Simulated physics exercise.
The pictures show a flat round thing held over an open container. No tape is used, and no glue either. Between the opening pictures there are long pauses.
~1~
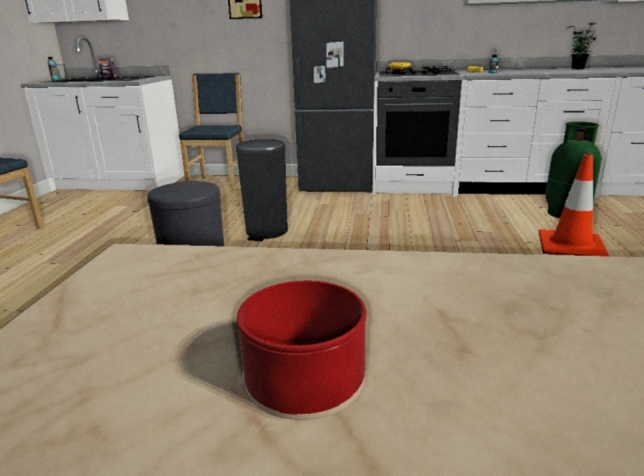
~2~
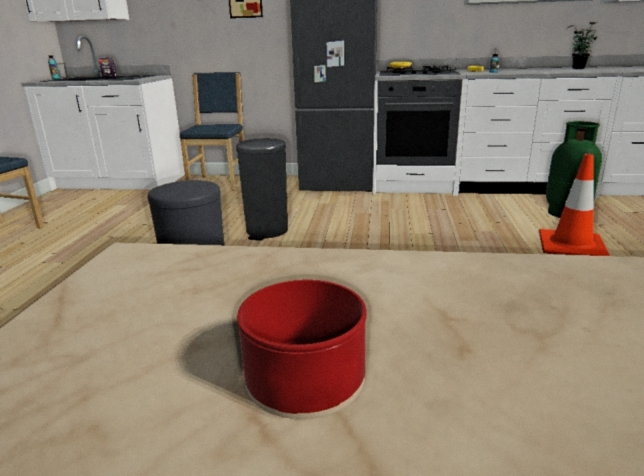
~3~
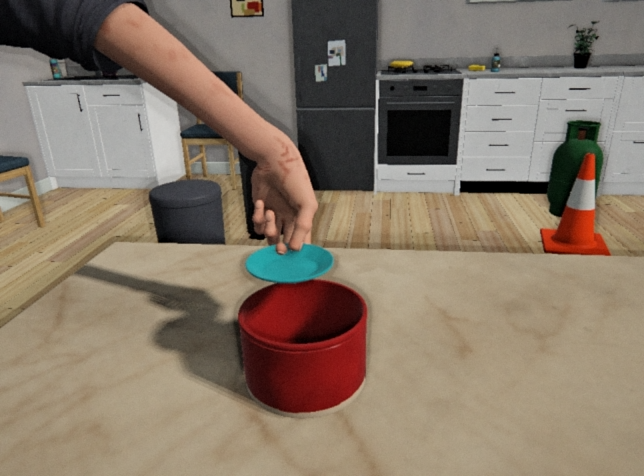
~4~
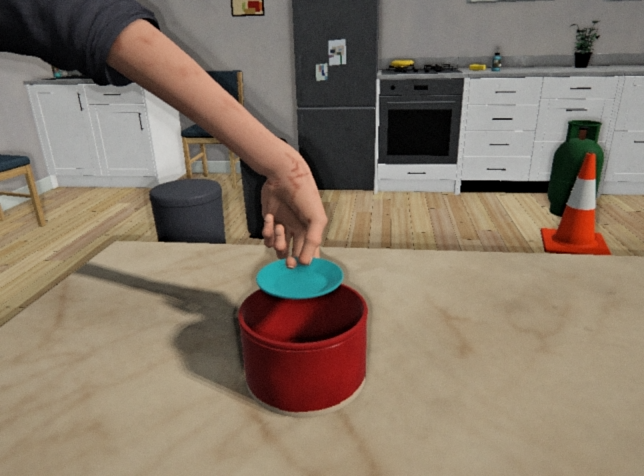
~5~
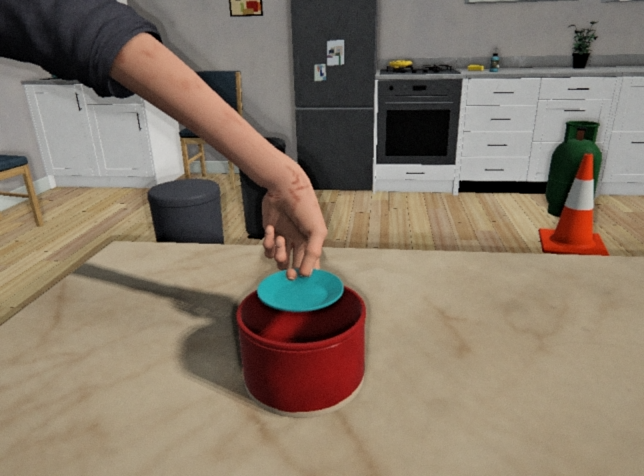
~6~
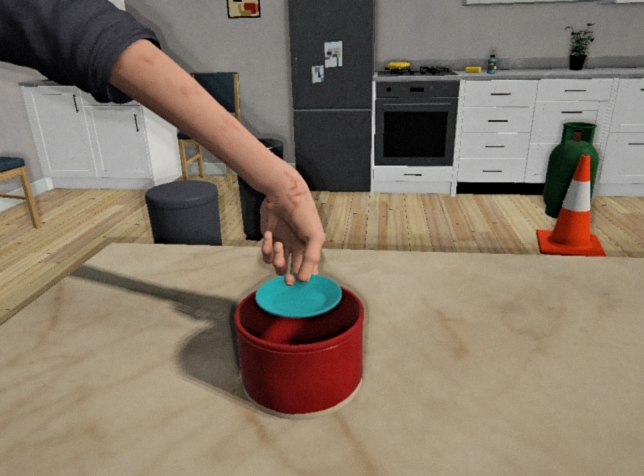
Turquoise plate held by a hand reaching in from the left, moving over an open red container and lowering slightly.
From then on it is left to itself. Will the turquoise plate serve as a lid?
No, it slips in.
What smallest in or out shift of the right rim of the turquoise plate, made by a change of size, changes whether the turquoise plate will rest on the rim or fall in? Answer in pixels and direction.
Right, by roughly 20 pixels.
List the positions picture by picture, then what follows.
Jar (303, 344), in the first picture.
Jar (304, 343), in the second picture.
Still on the way; turquoise plate (290, 266); jar (304, 343), in the third picture.
Still on the way; turquoise plate (300, 280); jar (305, 342), in the fourth picture.
Still on the way; turquoise plate (301, 292); jar (303, 342), in the fifth picture.
In place, still held; turquoise plate (299, 298); jar (301, 344), in the sixth picture.
Then, 0.18 s on from there, turquoise plate on its way down near (302, 363).
In the end, the turquoise plate falls in, near (302, 369).
